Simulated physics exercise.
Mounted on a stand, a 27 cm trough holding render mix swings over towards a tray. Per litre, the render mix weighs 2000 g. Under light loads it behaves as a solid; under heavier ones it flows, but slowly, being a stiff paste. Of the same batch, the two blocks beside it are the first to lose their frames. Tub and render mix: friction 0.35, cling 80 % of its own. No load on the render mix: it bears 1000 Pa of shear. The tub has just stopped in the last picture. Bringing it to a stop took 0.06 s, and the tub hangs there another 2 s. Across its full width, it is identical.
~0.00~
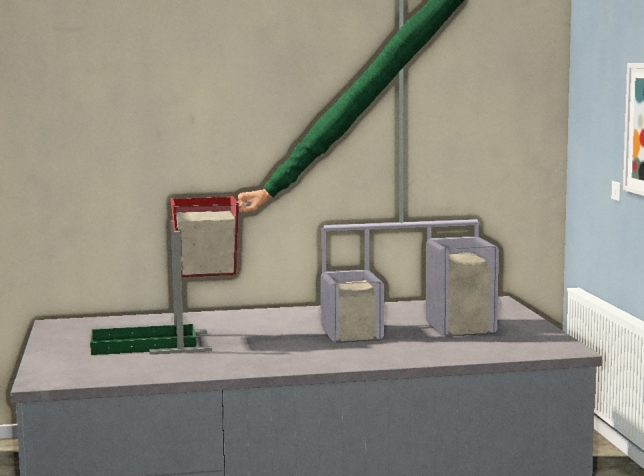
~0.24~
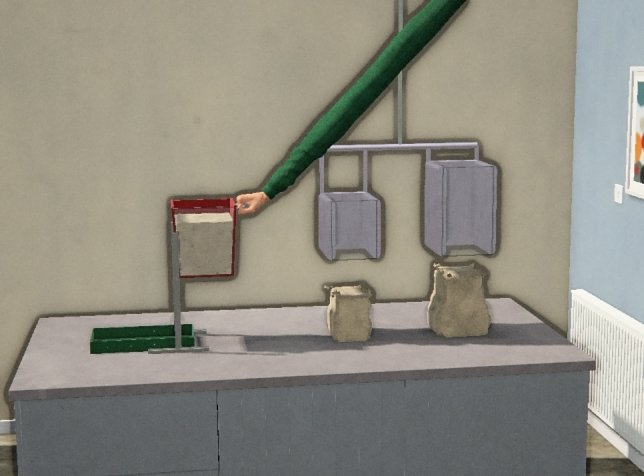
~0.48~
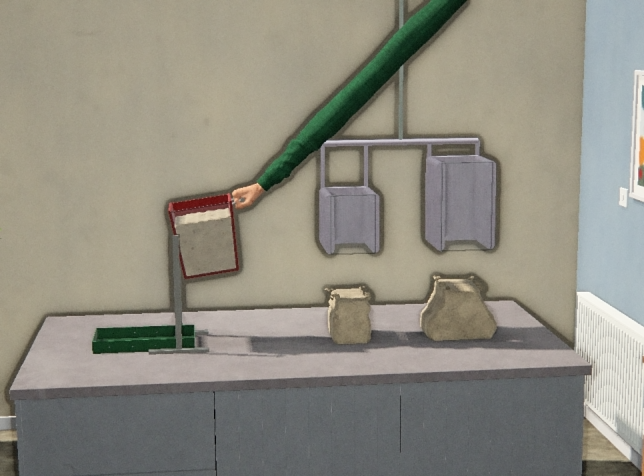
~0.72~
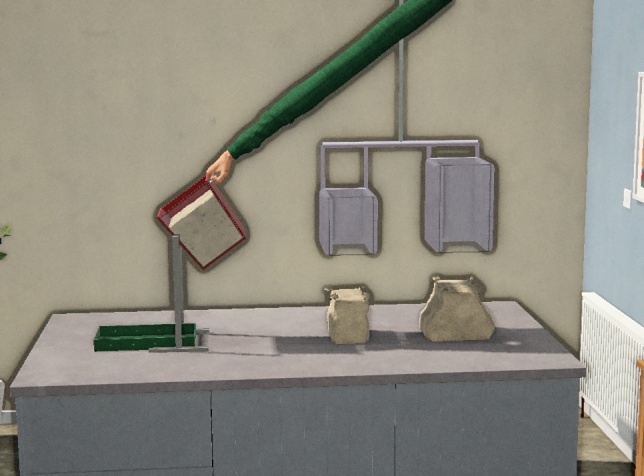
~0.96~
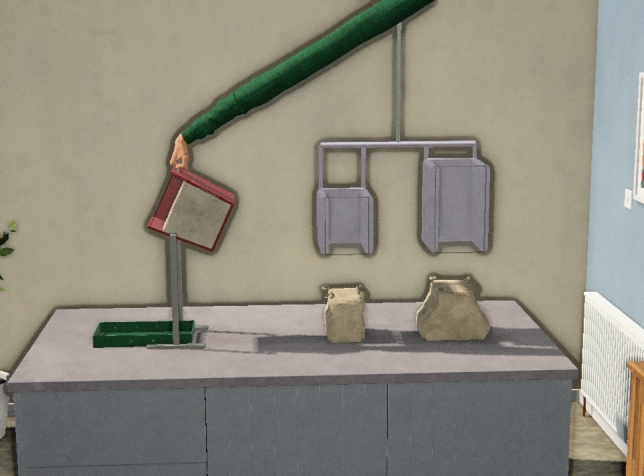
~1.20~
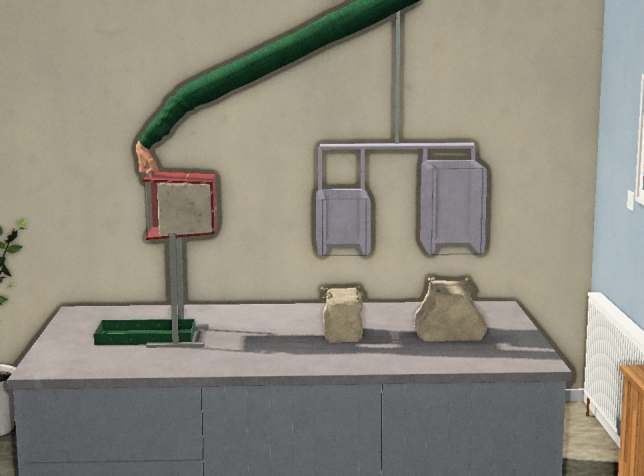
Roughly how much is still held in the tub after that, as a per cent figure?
The amount still held in the tub is about 100 per cent.
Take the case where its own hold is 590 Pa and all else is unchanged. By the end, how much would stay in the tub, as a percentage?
In that case some 65 per cent.
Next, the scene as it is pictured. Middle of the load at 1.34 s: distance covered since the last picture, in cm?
The distance comes to some 1 cm.
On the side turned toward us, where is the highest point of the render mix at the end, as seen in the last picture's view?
Looking at the last picture, I'd put it at about (195, 187).
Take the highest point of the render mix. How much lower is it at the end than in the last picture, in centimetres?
1 cm.
After 1.34 s, the tub is at 91 degrees and holds 100 %.
After 1.51 s, the tub is at 91 degrees and holds 100 %.
After 1.68 s, the tub is at 91 degrees and holds 100 %.
After 1.85 s, the tub is at 91 degrees and holds 100 %.
After 3.20 s, the tub is at 91 degrees and holds 100 %.
